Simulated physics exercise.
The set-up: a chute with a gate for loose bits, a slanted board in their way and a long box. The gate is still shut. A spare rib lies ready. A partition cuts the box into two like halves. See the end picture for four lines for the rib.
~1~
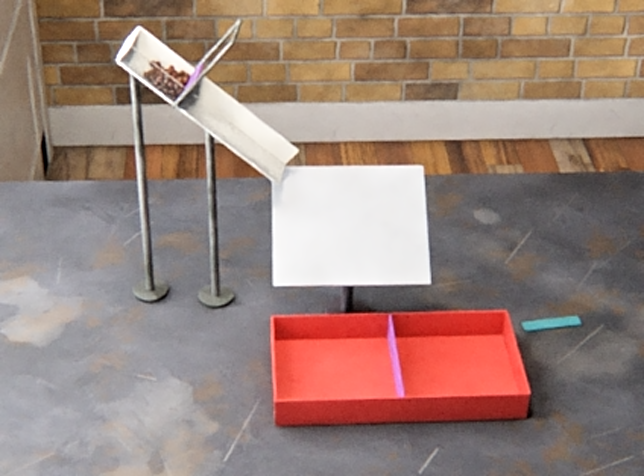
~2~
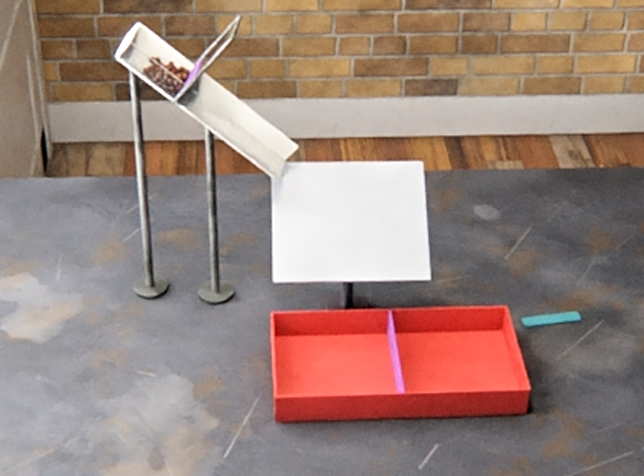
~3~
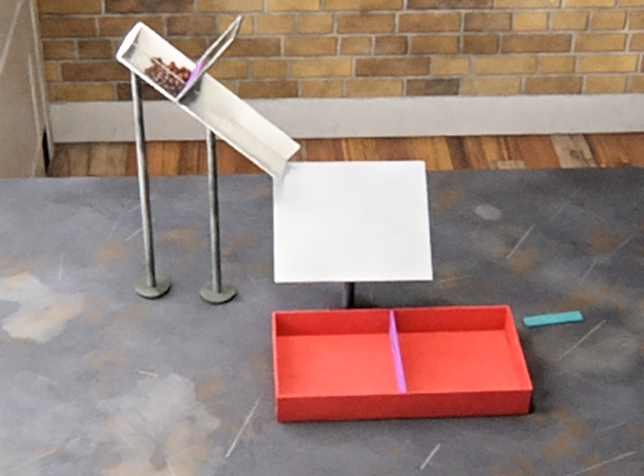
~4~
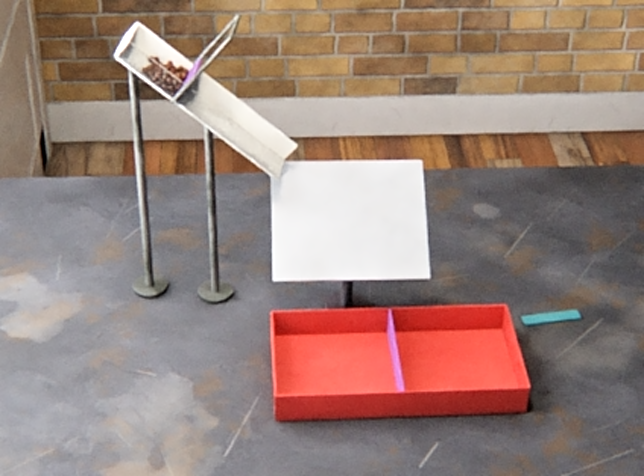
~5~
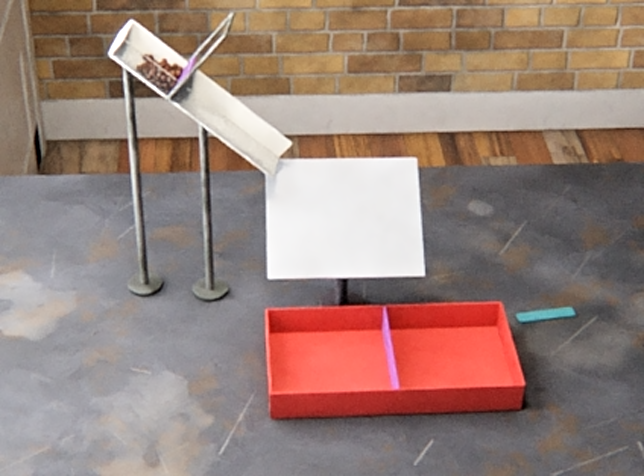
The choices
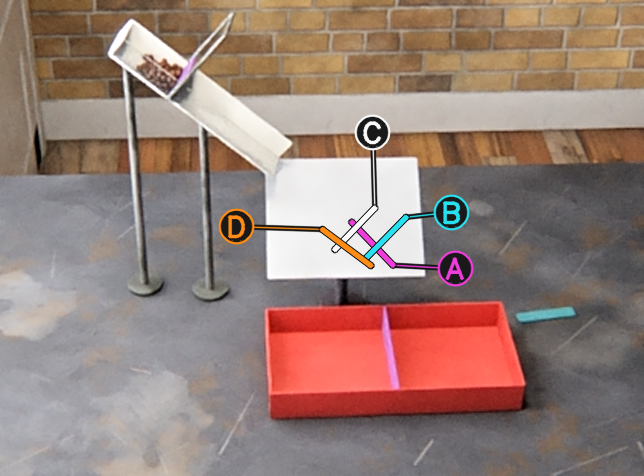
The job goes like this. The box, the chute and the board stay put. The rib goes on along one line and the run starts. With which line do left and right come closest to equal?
A works best here.
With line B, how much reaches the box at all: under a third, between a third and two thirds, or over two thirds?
Over two thirds.
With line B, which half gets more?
More lands on the left.
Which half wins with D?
More lands on the right.
On the marked copy, line A from (351, 222) to (393, 265); line B from (406, 217) to (365, 258); line C from (374, 207) to (334, 249); line D from (322, 229) to (370, 265).
If A is chosen, of what is caught, about half in the left half, about half in the right.
If B is chosen, of what is caught, nearly all in the left half, a small part in the right.
If C is chosen, of what is caught, nearly all in the left half, a small part in the right.
If D is chosen, of what is caught, about a quarter in the left half, most in the right.
